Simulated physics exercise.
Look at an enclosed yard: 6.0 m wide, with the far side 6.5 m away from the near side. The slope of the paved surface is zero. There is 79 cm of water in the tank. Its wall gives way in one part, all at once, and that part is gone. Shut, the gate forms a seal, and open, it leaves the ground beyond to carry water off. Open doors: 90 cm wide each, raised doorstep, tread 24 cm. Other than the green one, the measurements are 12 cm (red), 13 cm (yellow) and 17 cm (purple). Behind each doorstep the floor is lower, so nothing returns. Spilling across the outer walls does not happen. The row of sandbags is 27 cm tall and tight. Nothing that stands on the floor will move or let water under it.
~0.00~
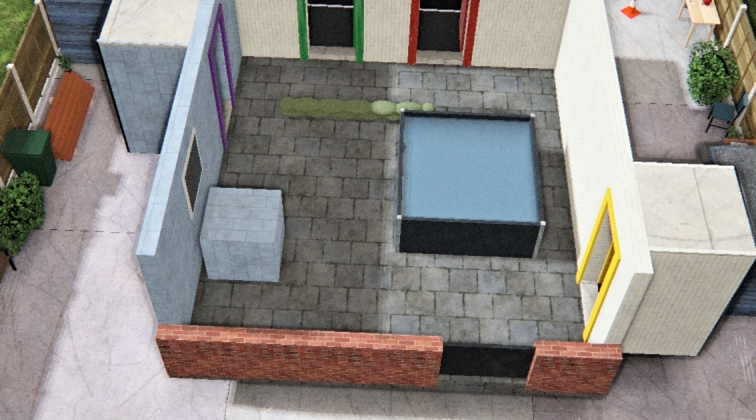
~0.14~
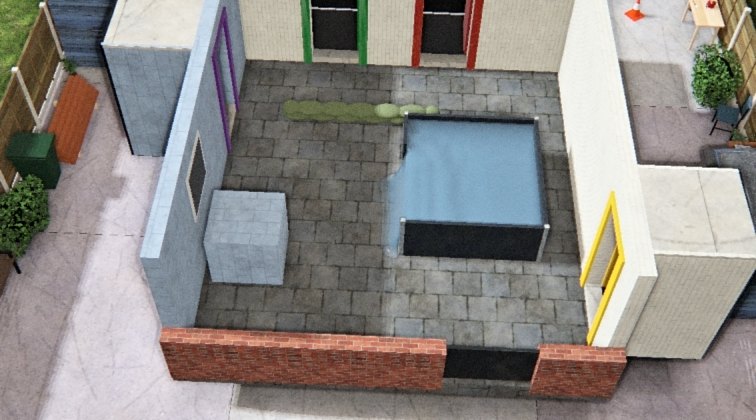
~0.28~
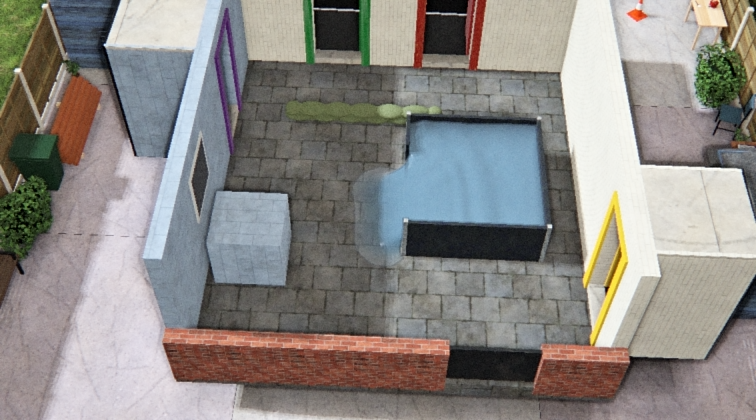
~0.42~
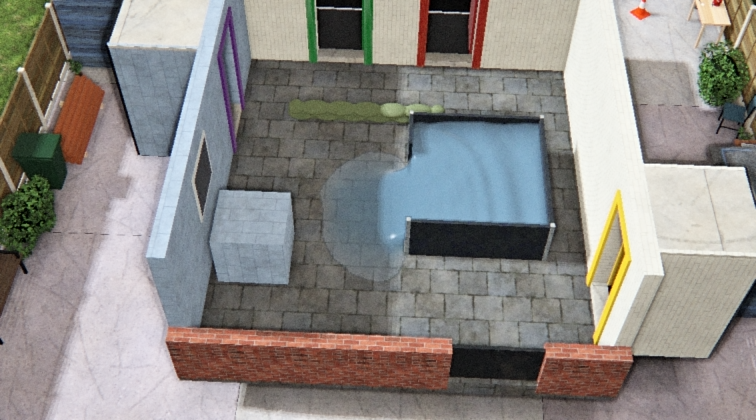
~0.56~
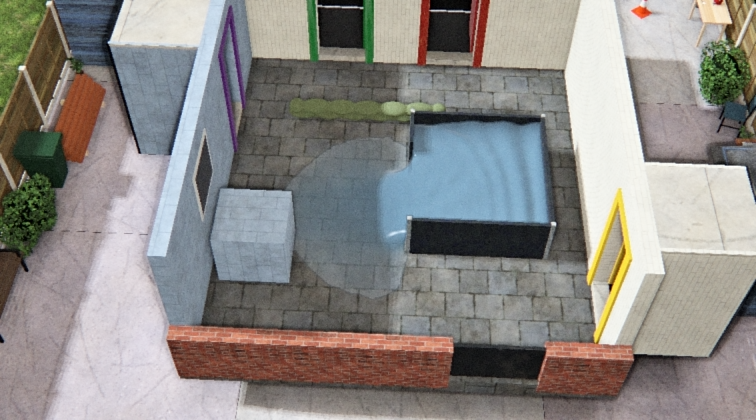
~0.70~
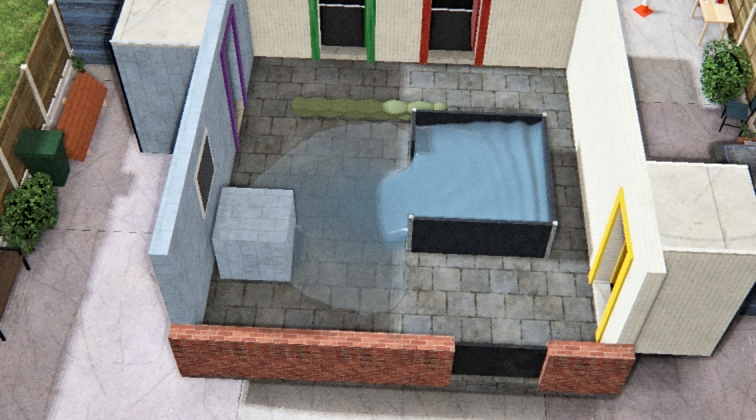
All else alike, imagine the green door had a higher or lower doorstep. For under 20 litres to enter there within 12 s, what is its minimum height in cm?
Its minimum height would be about 10.5 cm.
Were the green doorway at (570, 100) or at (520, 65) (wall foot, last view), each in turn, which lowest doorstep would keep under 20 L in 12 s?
About 16 cm, then about 15 cm.
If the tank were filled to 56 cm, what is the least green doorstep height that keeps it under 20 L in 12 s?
Then a height close to 6.5 cm.
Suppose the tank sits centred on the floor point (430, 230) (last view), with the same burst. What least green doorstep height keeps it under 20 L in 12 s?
Some 10.0 cm.
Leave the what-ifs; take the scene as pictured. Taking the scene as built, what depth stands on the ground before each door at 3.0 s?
Red door 0 cm, green door 14 cm, yellow door 0 cm, purple door 19 cm.
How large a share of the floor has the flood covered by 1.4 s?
Wet share: Around 35 %.
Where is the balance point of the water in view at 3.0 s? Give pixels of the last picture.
The balance point sits at roughly (355, 206).
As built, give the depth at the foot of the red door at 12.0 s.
Some 12.5 cm.
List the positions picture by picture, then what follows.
In the first picture, still water, 79 cm deep, in the tank at (469, 168); the green door at (331, 19) is dry.
In the second picture, water pours out at (405, 202) and has run 0.3 m, to (384, 190); about 10 cm deep outside, 79 cm at the back.
In the third picture, water pours out at (407, 205) and has run 0.8 m, to (358, 197); about 14 cm deep outside, 79 cm at the back.
In the fourth picture, the gap is at (410, 205), the front 1.4 m out at (325, 200); the back of the tank holds 78 cm.
In the fifth picture, the front is at a hidden place, 2.0 m from the gap at (411, 204); 5.0 m2 of floor is wet, 72 cm left at the back.
In the sixth picture, the front is at a hidden place, 2.7 m from the gap at (412, 203); 7.0 m2 of floor is wet, 66 cm left at the back; 1.9 m in a straight line remain to the green door at (343, 19).
After 1.4 s water covers 35 % of the floor, deepest (49 cm) near (236, 210); it has not reached the green door.
After 3.0 s water covers 50 % of the floor, deepest (36 cm) near (255, 56); 14 cm at the green door, 0 litres in over its 12 cm doorstep.
After 12.0 s water covers 95 % of the floor, deepest (16 cm) near (451, 118); 11 cm at the green door, 11 litres in over its 12 cm doorstep.
At the green door as built, the water arrived by 2.7 s and peaked near 15 cm at 3.2 s.
With a doorstep of 9.5 cm, 28 litres would have come in within the 12 s; with 11.5 cm, 14 litres. So under 20 litres takes about 10.5 cm.
